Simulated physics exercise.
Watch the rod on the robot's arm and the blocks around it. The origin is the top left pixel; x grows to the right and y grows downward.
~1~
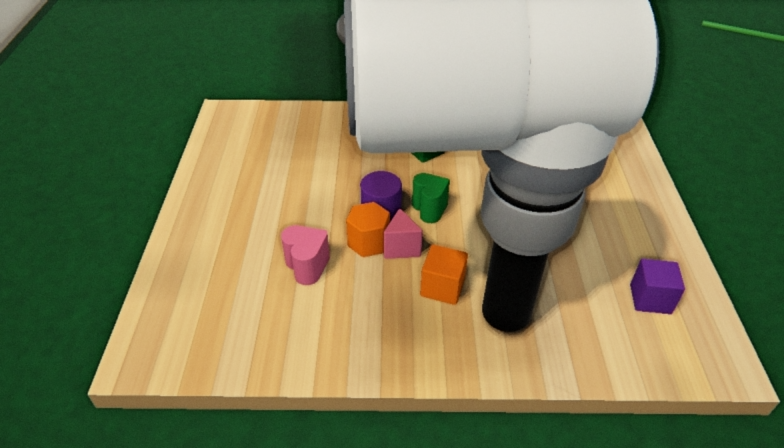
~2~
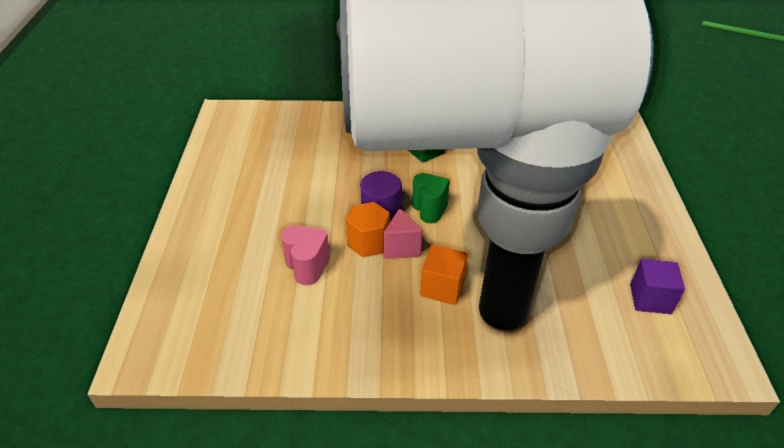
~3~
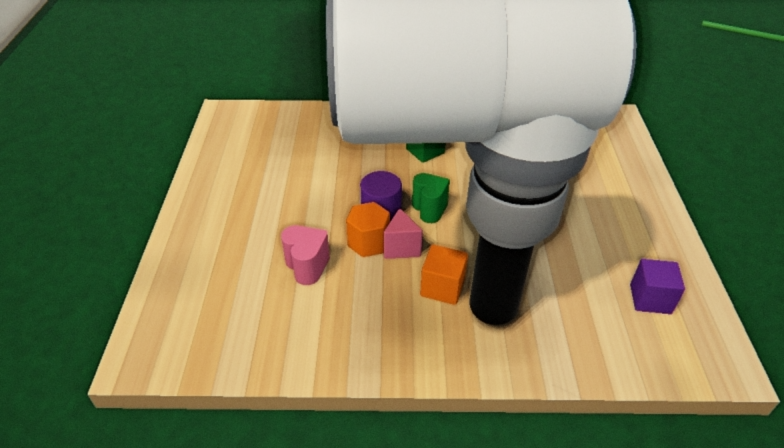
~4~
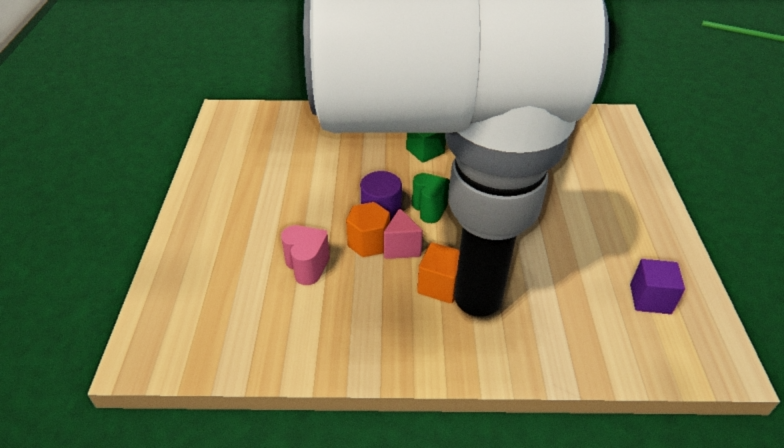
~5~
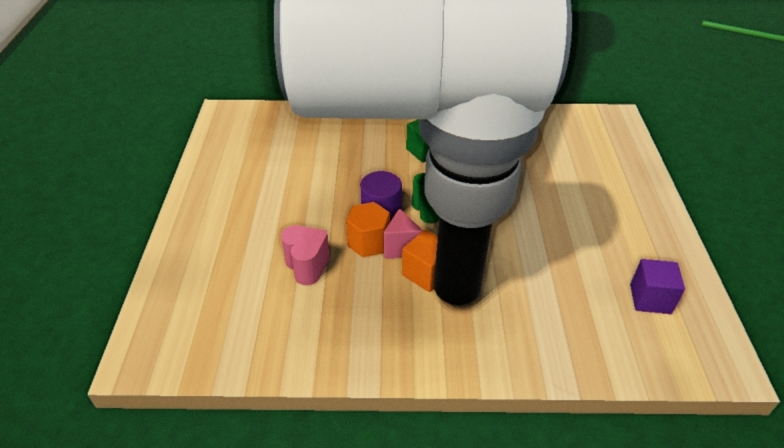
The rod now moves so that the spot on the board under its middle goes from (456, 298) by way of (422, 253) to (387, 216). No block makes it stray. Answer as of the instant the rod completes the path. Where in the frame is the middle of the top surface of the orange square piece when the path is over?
My best guess is (352, 175).
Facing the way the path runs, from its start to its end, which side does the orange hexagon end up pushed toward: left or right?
Its sideways move is to the left.
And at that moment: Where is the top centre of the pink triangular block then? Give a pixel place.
It is going to be at (323, 176).
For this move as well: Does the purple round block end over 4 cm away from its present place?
Answer: Yes.
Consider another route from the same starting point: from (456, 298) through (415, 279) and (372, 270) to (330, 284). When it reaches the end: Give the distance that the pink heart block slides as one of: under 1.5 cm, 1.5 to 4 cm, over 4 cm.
The block shifts less than 1.5 cm.
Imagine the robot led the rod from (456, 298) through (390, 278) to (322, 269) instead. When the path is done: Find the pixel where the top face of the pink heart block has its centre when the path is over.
Its top middle will sit at (278, 239).
What follows on the original path. One third of the way, rod (433, 257); orange hexagon (356, 212), turned 25° anticlockwise; purple round block (376, 178); pink triangular block (386, 203), turned 35° anticlockwise; orange square piece (409, 217).
Two thirds of the way, rod (411, 230); orange hexagon (333, 208), turned 55° anticlockwise; purple round block (366, 167); pink triangular block (352, 189), turned 60° anticlockwise; orange square piece (381, 195), turned 15° anticlockwise.
At the end, rod (387, 206); orange hexagon (332, 208), turned 55° anticlockwise; purple round block (354, 152); pink triangular block (323, 176), turned 75° anticlockwise; orange square piece (352, 175), turned 30° anticlockwise.
